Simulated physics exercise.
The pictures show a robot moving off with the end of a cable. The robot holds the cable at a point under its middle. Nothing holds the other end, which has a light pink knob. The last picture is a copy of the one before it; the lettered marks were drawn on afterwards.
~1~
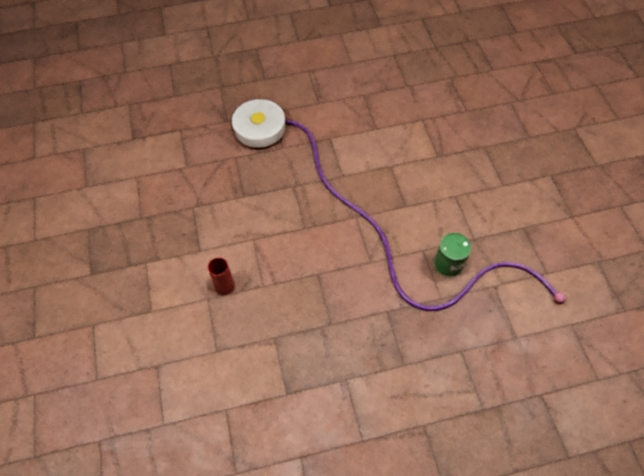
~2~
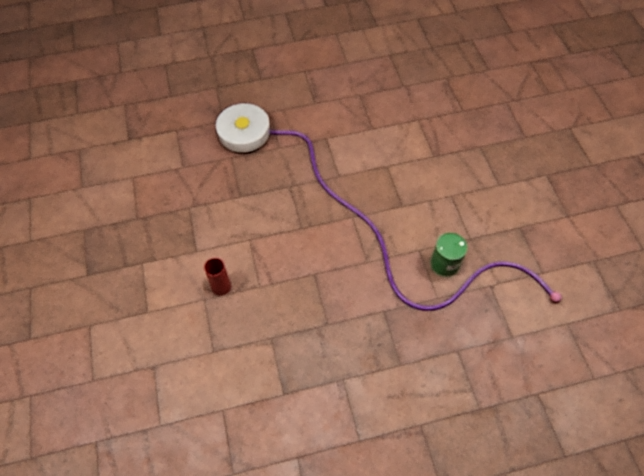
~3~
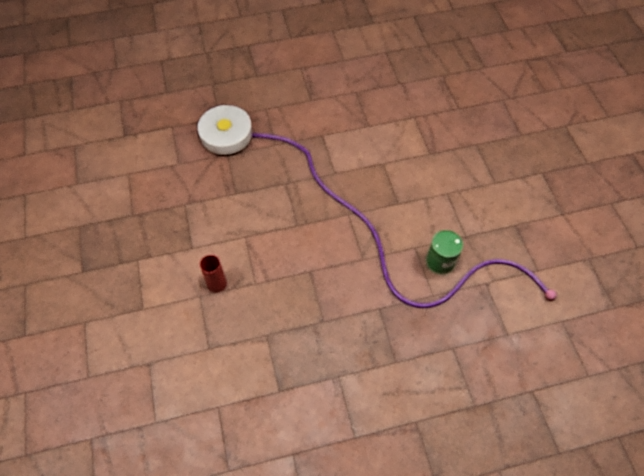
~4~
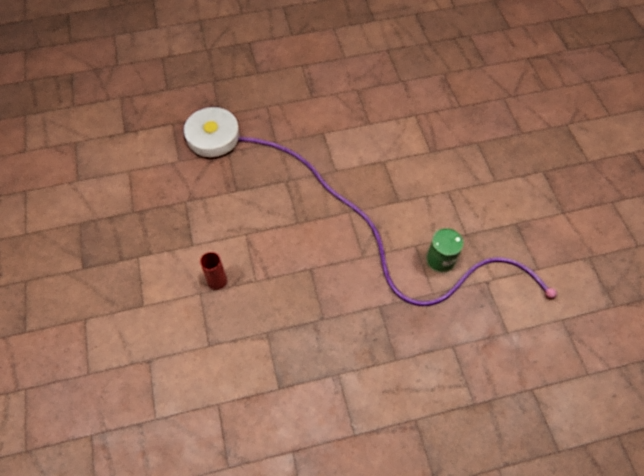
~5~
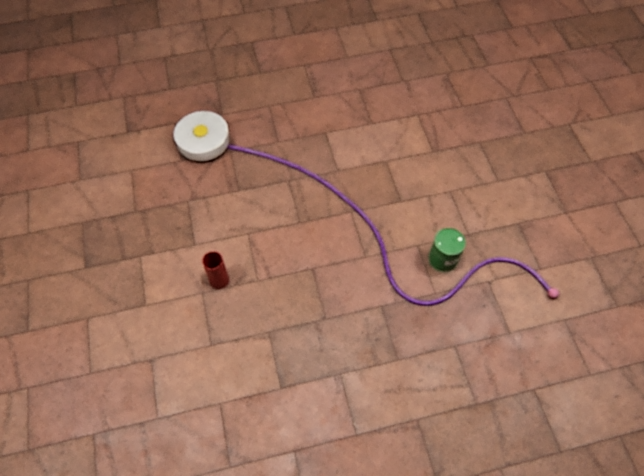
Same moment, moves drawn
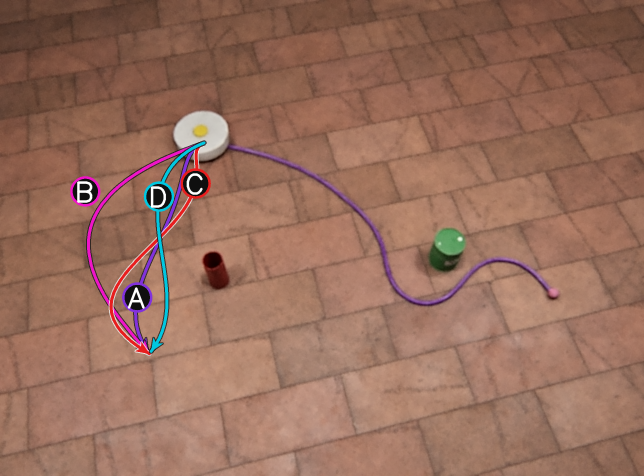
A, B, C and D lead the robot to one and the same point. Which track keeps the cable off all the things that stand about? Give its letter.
It should follow C.
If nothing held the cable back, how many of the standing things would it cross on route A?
One.
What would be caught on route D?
The red post.
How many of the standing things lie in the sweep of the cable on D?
One.
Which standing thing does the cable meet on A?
It meets the red post.
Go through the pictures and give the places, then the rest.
The first picture shows robot (259, 124); free end (560, 298); red post (222, 277).
The second picture shows robot (244, 129); free end (556, 297).
The third picture shows robot (226, 131); green keg (444, 253).
The fourth picture shows robot (212, 133); red post (214, 271).
The fifth picture shows robot (202, 137); free end (554, 293); red post (216, 271); green keg (447, 250).
On the marked copy, A from (204, 143) via (160, 239) to (148, 352); B from (204, 143) via (91, 227) to (149, 354); C from (204, 143) via (150, 247) to (149, 354); D from (204, 143) via (159, 232) to (151, 352).
Following C. Soon after the start, robot (174, 214), middle of the cable (380, 246), free end (554, 293).
Later, robot (108, 298), middle of the cable (350, 255), free end (554, 293).
In the end, robot (146, 350), middle of the cable (347, 257), free end (554, 293); nothing has been touched.
As for the rest, A meets the red post; B meets the green keg; D meets the red post.
